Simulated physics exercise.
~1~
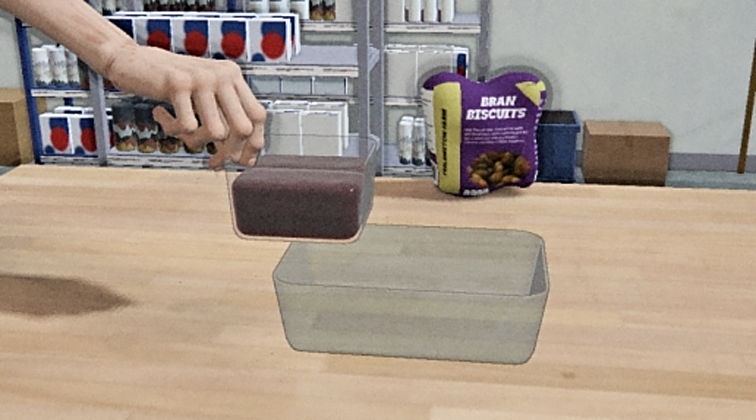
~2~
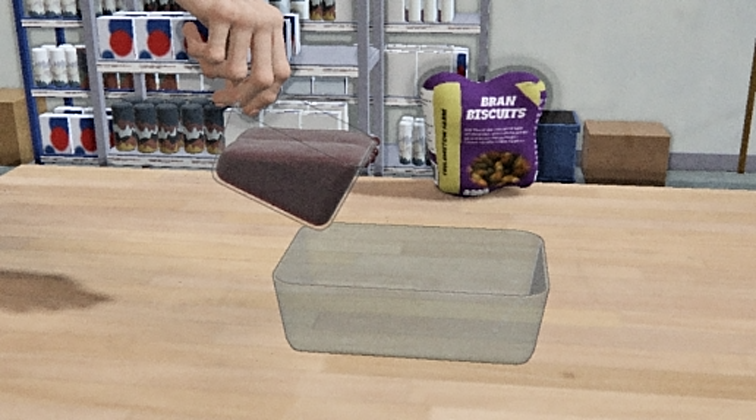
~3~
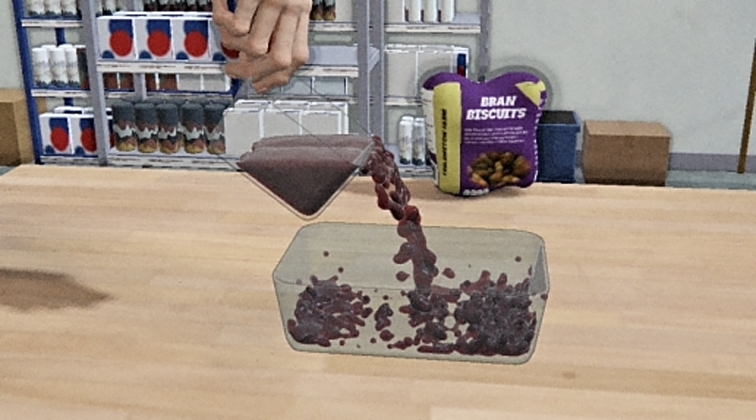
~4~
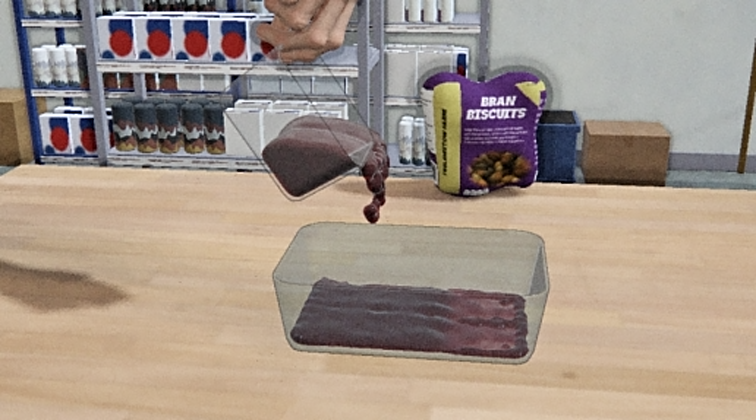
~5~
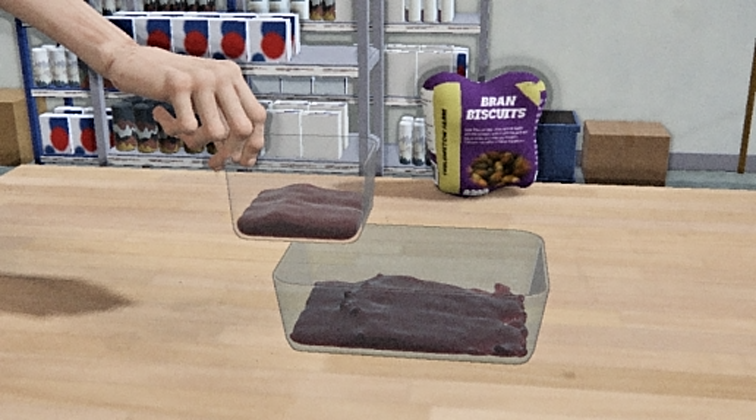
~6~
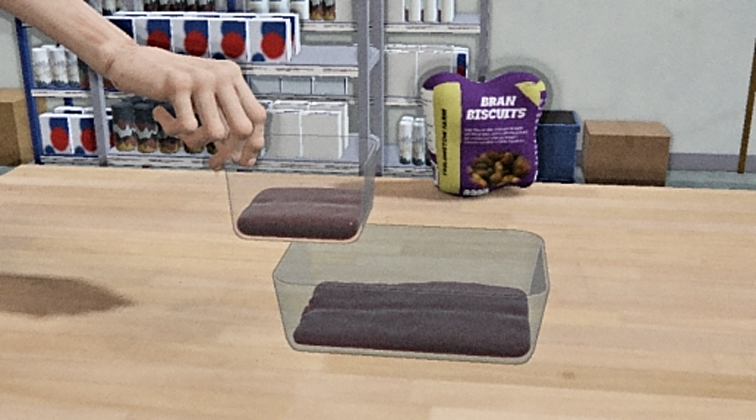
A hand tipped a small clear container of dark reddish liquid over an empty glass-like dish on a wooden counter, pouring in two goes, then brought it back level, leaving the dish partly filled and some liquid still in the container.
